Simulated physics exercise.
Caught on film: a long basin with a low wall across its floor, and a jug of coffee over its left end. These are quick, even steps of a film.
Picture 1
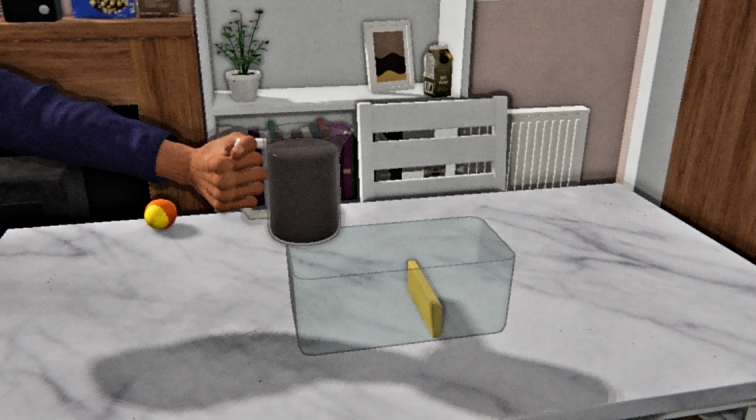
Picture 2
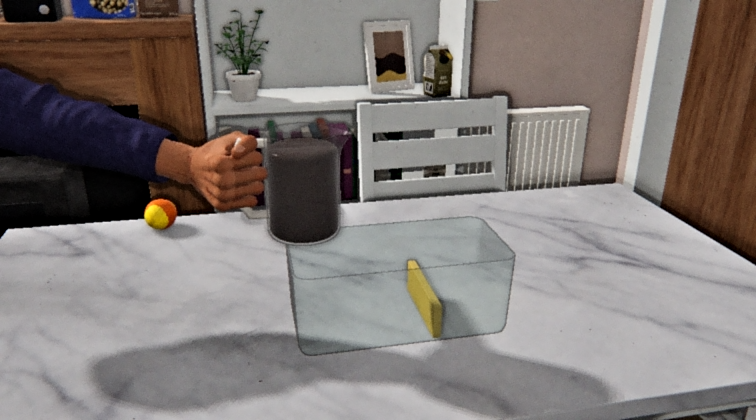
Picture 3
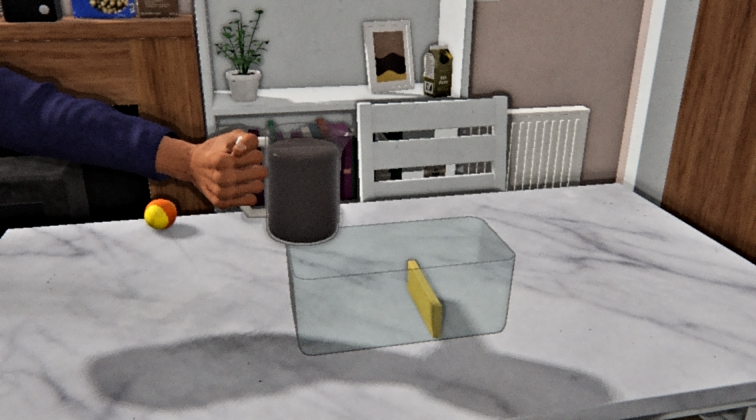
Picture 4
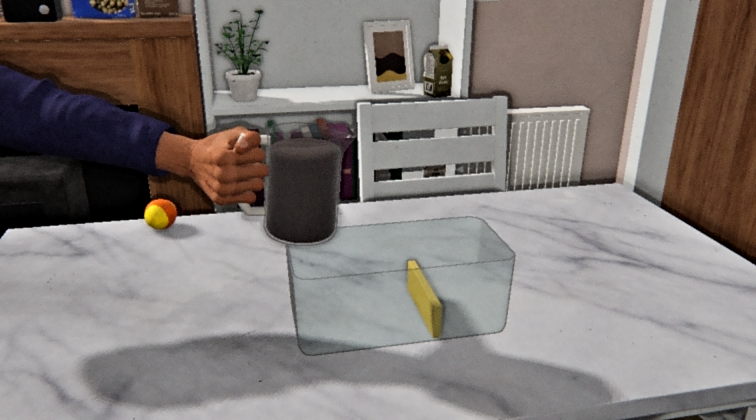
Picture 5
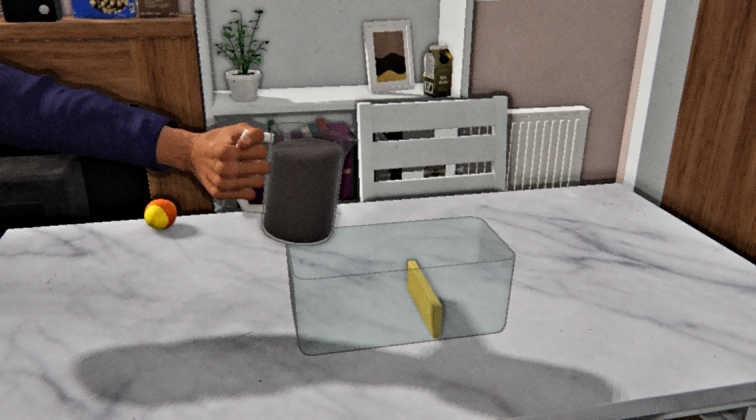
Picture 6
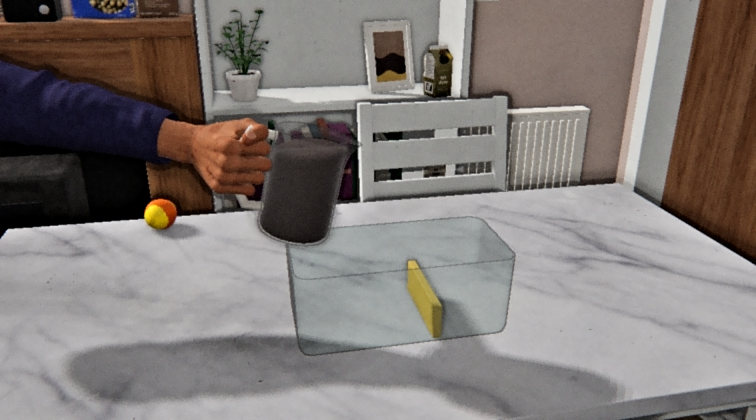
A dark jug of coffee, gripped by a hand reaching in from the left, hangs almost upright and nearly still above the left end of a clear basin with a low yellow wall across its floor. Gradually the hand tilts it slightly to the right, its base swinging a little left.
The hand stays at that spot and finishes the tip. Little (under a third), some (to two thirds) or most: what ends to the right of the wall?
The share right of the wall is less than a third.
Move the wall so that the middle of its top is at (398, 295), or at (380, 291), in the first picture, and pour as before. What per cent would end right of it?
Near 65 % and 90 %.
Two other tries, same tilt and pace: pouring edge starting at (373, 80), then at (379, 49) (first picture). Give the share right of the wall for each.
In turn 75 and 85 in a hundred.
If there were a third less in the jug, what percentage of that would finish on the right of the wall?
Near 5 %.
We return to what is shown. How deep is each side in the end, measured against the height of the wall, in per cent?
Some 50 per cent left and 0 right.
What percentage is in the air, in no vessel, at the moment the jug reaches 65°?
Close to 10 per cent.
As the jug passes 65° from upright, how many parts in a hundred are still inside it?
Some 85 per cent.
A moment on, the jug is tipped part way and 86 per cent is still to pour, 4 is left of the wall and 0 right of it.
Next, the jug is tipped on its side and 41 per cent is still to pour, 44 is left of the wall and 2 right of it.
Then the jug is tipped right over and 7 per cent is still to pour, 85 is left of the wall and 2 right of it.
Later the jug is tipped right over and 0 per cent is still to pour, 94 is left of the wall and 3 right of it.
At rest 95 per cent lies left of the wall, 3 right of it and 2 outside.
